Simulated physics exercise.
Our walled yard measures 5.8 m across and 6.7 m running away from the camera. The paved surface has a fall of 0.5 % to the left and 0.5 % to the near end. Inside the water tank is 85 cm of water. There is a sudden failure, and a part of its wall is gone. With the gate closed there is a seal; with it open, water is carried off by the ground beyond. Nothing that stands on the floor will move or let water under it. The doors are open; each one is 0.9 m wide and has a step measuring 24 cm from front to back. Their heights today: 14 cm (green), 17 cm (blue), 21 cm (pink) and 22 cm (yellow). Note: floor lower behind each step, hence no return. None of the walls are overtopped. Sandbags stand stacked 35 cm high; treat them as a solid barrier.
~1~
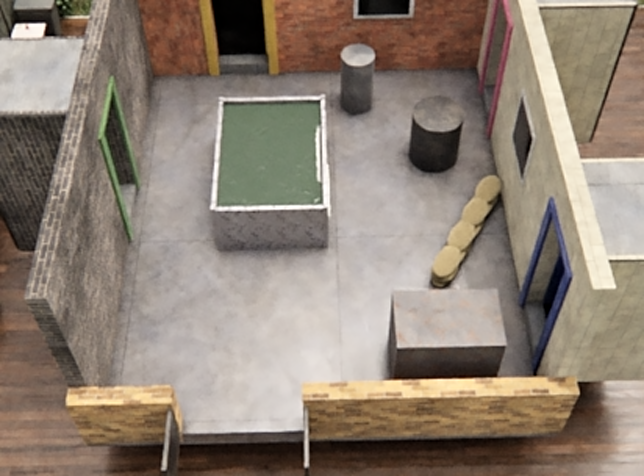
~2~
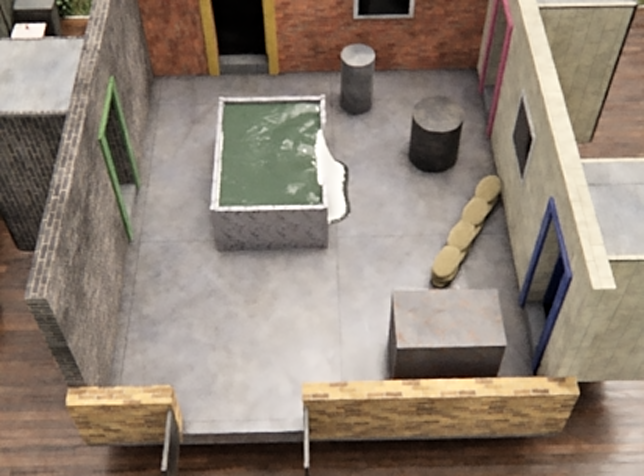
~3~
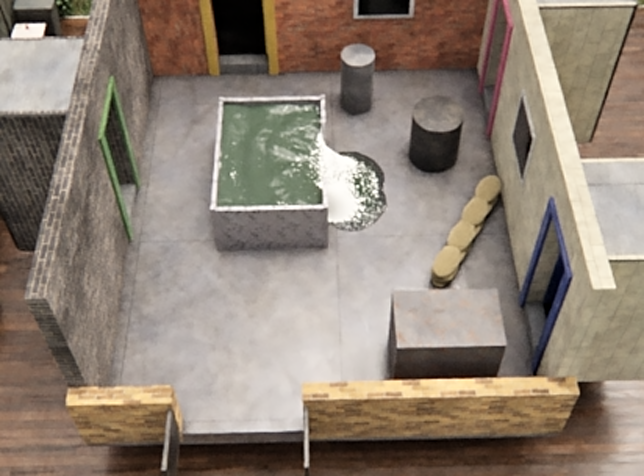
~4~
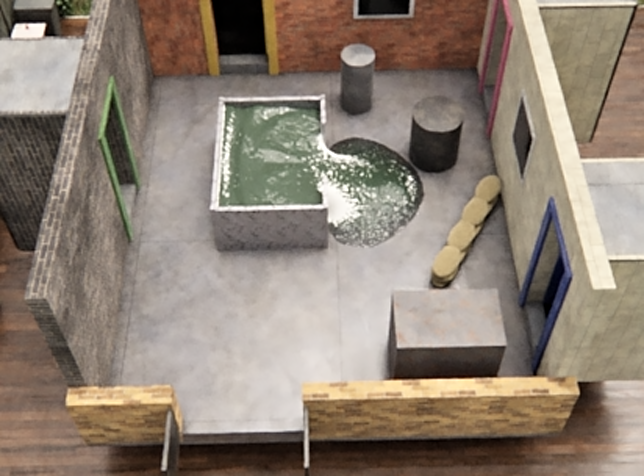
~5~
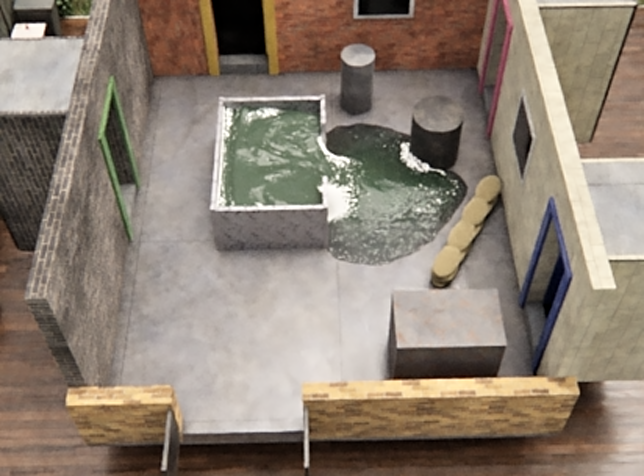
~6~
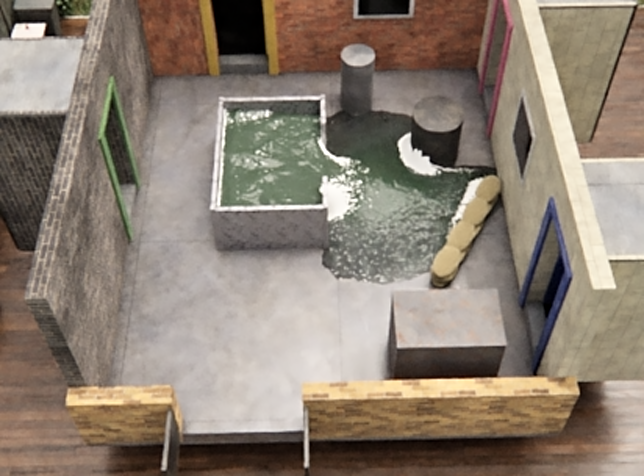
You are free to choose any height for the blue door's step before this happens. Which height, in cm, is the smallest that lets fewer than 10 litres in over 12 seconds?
The smallest is roughly 6.5 cm.
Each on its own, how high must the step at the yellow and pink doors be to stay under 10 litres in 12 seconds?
About 8.0 cm at yellow and about 20 cm at pink.
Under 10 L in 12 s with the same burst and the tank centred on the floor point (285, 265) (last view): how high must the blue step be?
Then roughly 37 cm.
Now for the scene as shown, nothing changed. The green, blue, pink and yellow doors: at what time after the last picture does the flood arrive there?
Reading them off: Green 4.5 s, then blue 1.4 s, then pink 0.5 s, then yellow 2.4 s.
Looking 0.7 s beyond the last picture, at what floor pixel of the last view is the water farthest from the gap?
The tip of the flood lies near (479, 82).
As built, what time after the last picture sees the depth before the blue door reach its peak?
I'd say near 2.8 seconds.
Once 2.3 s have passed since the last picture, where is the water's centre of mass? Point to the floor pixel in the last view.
The water's centre is at about (363, 178).
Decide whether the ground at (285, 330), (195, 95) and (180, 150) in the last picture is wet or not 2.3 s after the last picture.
So the three spots come out swamped, spared, spared, in that order.
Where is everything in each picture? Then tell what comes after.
The water tank at (271, 154) is whole and still, 85 cm deep; the blue door at (543, 295) is dry, in the first frame.
Water pours out at (323, 176) and has run 0.3 m, to (345, 212); about 13 cm deep outside, 85 cm at the back, in the second frame.
Water pours out at (323, 178) and has run 0.9 m, to (380, 208); about 14 cm deep outside, 82 cm at the back, in the third frame.
Water pours out at (323, 179) and has run 1.5 m, to (417, 198); about 10 cm deep outside, 74 cm at the back, in the fourth frame.
The gap is at (323, 178), the front 2.2 m out at (462, 191); the back of the water tank holds 72 cm, in the fifth frame.
Water pours out at (323, 178) and has run 2.8 m, to (499, 188); about 7 cm deep outside, 72 cm at the back; the blue door at (543, 295), 4.0 m from the gap, is still 1.7 m from the nearest water, in the sixth frame.
Then, 0.7 s after the last picture water covers 25 % of the floor, deepest (51 cm) near (468, 209); it has not reached the blue door.
Then, 2.3 s after the last picture water covers 50 % of the floor, deepest (31 cm) near (450, 97); 5 cm at the blue door, 0 litres in over its 17 cm step.
Then, 11.3 s after the last picture water covers 95 % of the floor, deepest (13 cm) near (323, 413); 5 cm at the blue door, 0 litres in over its 17 cm step.
At the blue door as built, the water peaked near 8 cm, 2.7 s after the last picture.
Run again over the same 12 s with other heights there, 18 litres in over 5.5 cm, 3 litres over 7.5 cm. The limit of 10 litres is kept from about 6.5 cm up.
